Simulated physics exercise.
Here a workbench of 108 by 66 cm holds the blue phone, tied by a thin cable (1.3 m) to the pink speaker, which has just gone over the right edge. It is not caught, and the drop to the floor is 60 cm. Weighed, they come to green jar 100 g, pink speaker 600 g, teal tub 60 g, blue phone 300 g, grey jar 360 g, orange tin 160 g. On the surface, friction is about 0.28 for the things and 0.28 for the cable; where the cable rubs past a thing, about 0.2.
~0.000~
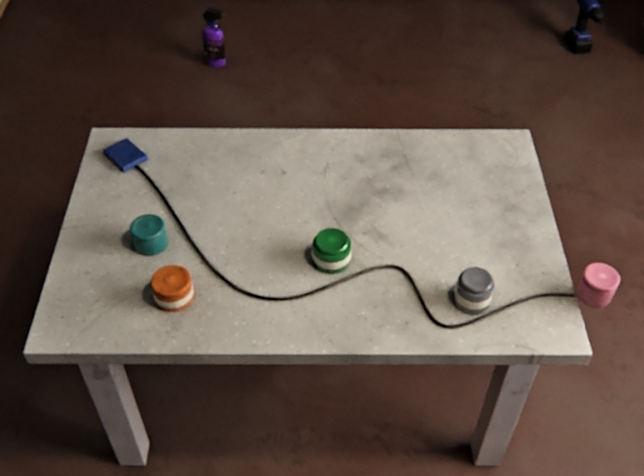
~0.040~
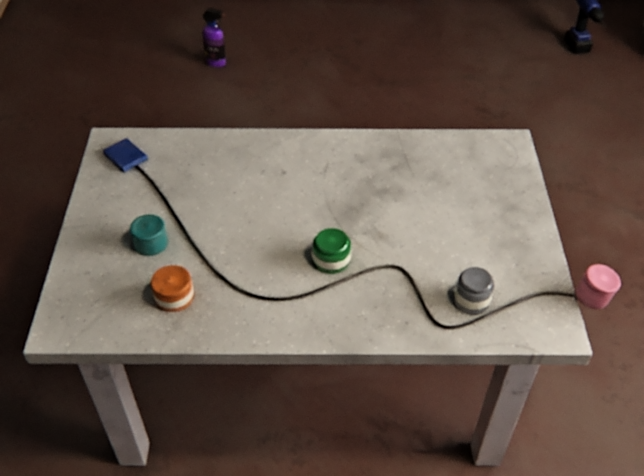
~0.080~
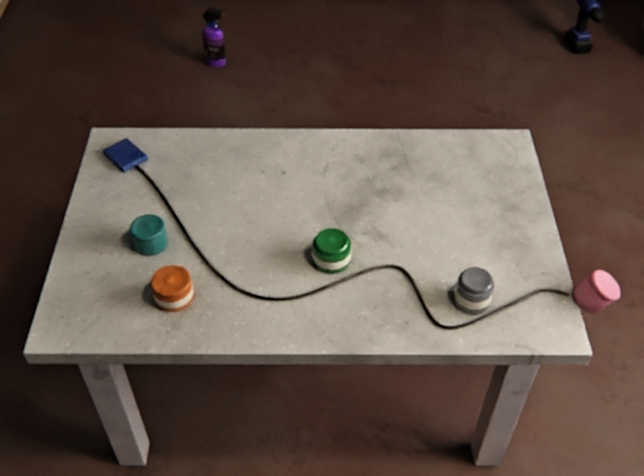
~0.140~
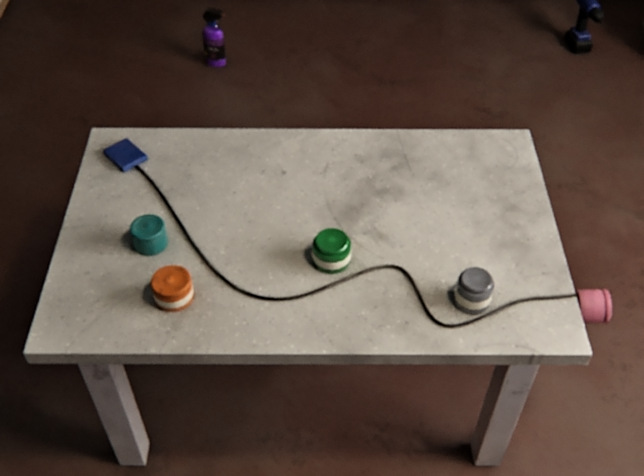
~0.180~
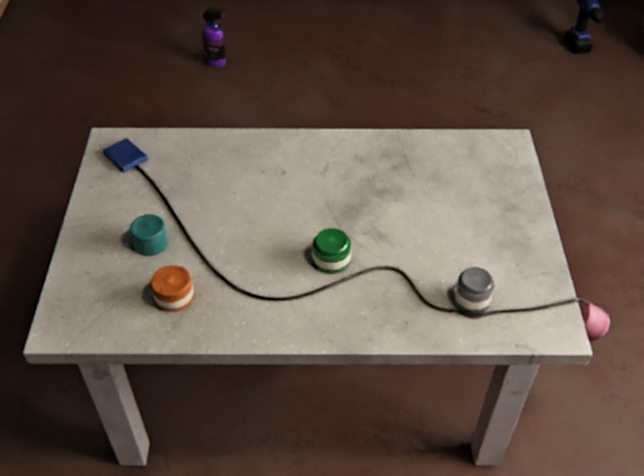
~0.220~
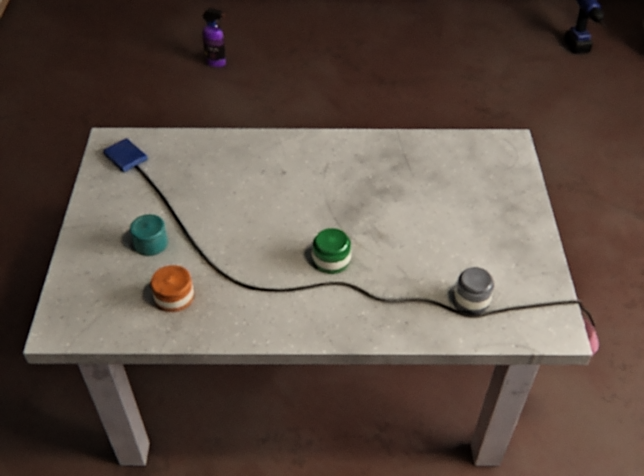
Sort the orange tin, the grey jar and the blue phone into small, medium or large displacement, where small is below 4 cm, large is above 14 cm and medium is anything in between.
Orange tin: Small; grey jar: Medium; blue phone: Large.
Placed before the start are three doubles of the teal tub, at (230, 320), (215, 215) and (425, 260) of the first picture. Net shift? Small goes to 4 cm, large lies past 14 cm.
Taken in order, they show only a little movement, a lot of movement, and finally only a little movement.
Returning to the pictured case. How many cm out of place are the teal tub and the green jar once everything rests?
Teal tub: 0 cm; green jar: 25 cm.
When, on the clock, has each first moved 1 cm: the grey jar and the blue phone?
For the grey jar it's 0.34 s, while the blue phone gets there at 0.30 s.
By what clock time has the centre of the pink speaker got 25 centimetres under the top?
The clock reads 0.28 s at that moment.
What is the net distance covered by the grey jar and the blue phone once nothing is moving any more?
Final offset from start: Grey jar = 8 cm, blue phone = 60 cm.
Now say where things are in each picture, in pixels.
The first picture shows orange tin (171, 279); grey jar (477, 278); blue phone (125, 152); cable runs through (521, 301) (421, 299) (326, 287) (216, 271) (163, 197).
The second picture shows pink speaker (602, 277); cable runs through (520, 301) (326, 287) (163, 197).
The third picture shows pink speaker (596, 292); cable runs through (520, 300) (326, 287) (163, 197).
The fourth picture shows pink speaker (592, 306); cable runs through (522, 300) (326, 287) (163, 197).
The fifth picture shows pink speaker (587, 321); cable runs through (548, 306) (326, 287) (163, 197).
The sixth picture shows orange tin (171, 279); grey jar (477, 278); blue phone (125, 152); cable runs through (579, 302) (335, 283) (219, 270) (163, 197).
At 0.5 s, the cable's tail end at (217, 196); blue phone 22 cm off its start, grey jar 7 cm off its start, green jar 15 cm off its start.
At 0.7 s, the cable's tail end at (321, 247); blue phone 50 cm off its start, grey jar 8 cm off its start, green jar 24 cm off its start.
At 1.0 s, the cable's tail end at (362, 267); blue phone 60 cm off its start at (341, 258), grey jar 8 cm off its start at (486, 248), green jar 24 cm off its start at (391, 172).
At 1.2 s, the cable's tail end at (362, 268); blue phone 60 cm off its start, grey jar 8 cm off its start, green jar 24 cm off its start.
At 2.4 s, the cable's tail end at (362, 268); blue phone 60 cm off its start at (341, 258), grey jar 8 cm off its start at (486, 248), orange tin 0 cm off its start at (171, 280), green jar 24 cm off its start at (391, 172).
